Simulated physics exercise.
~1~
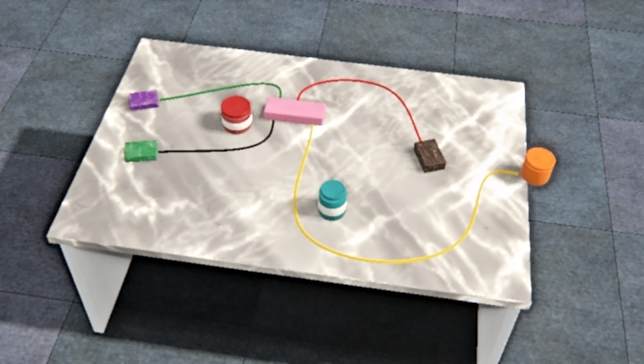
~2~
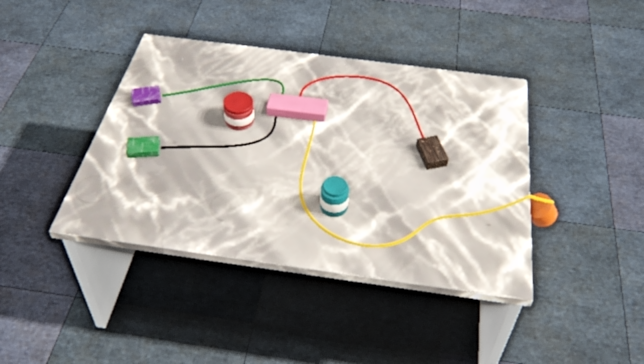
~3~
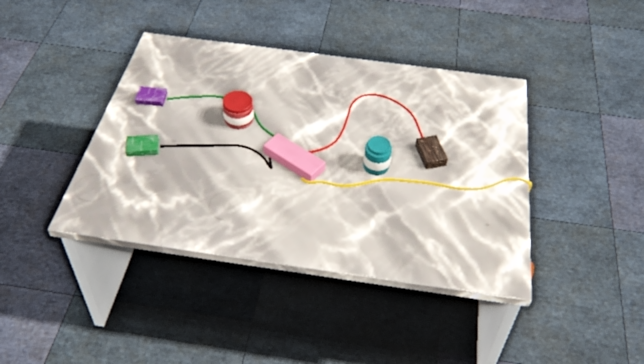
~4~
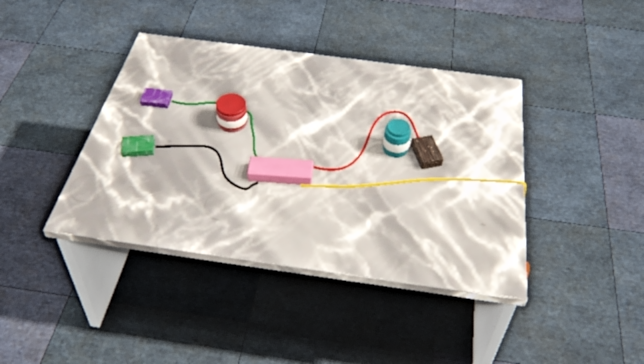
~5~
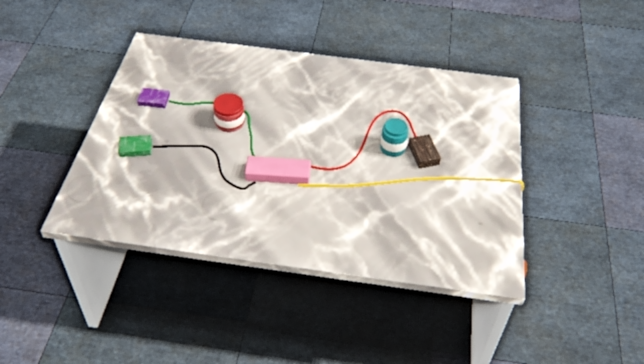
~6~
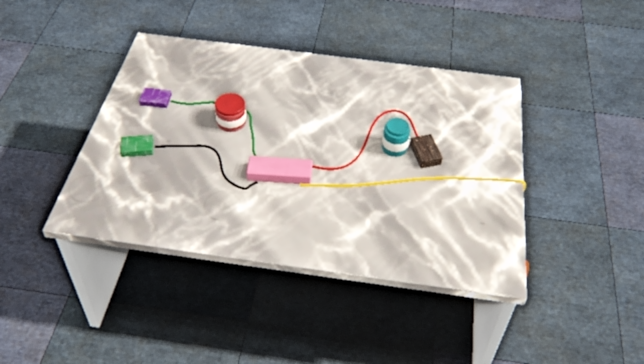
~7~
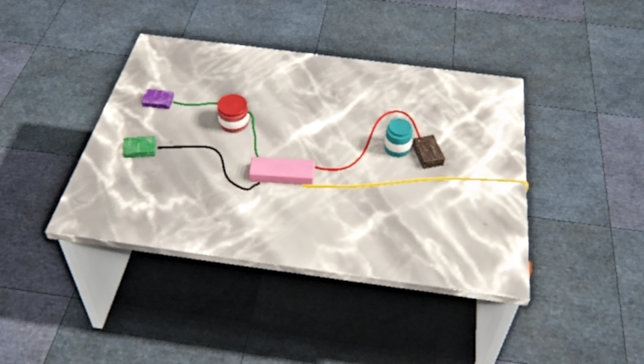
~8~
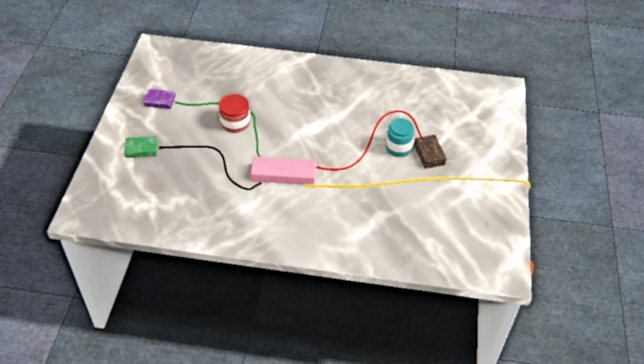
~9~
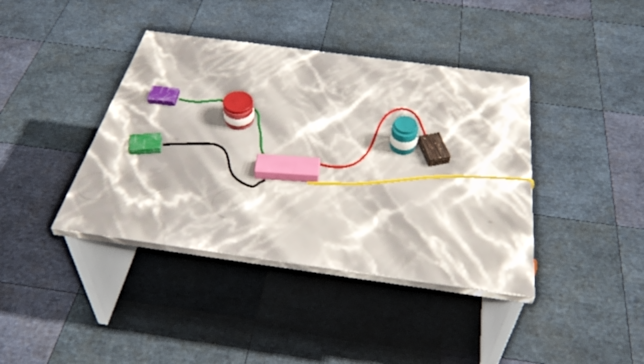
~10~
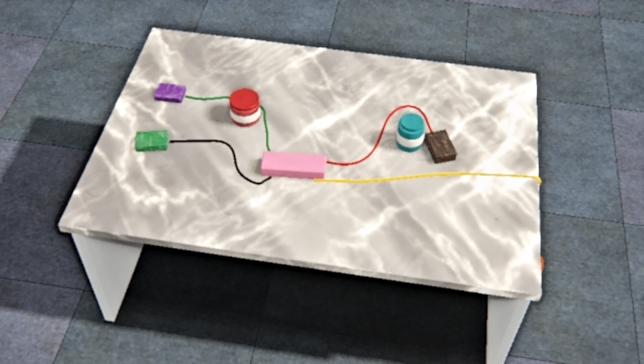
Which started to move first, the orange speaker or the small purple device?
The orange speaker moved first, dropping over the right edge of the table. The purple device only shifted a little to the right afterwards.
An orange speaker dropped off the right edge of a marble-topped table, and its yellow cable dragged the pink power strip towards the front and swept the teal jar right, near the dark drive, where everything settled with the speaker hanging almost out of sight.
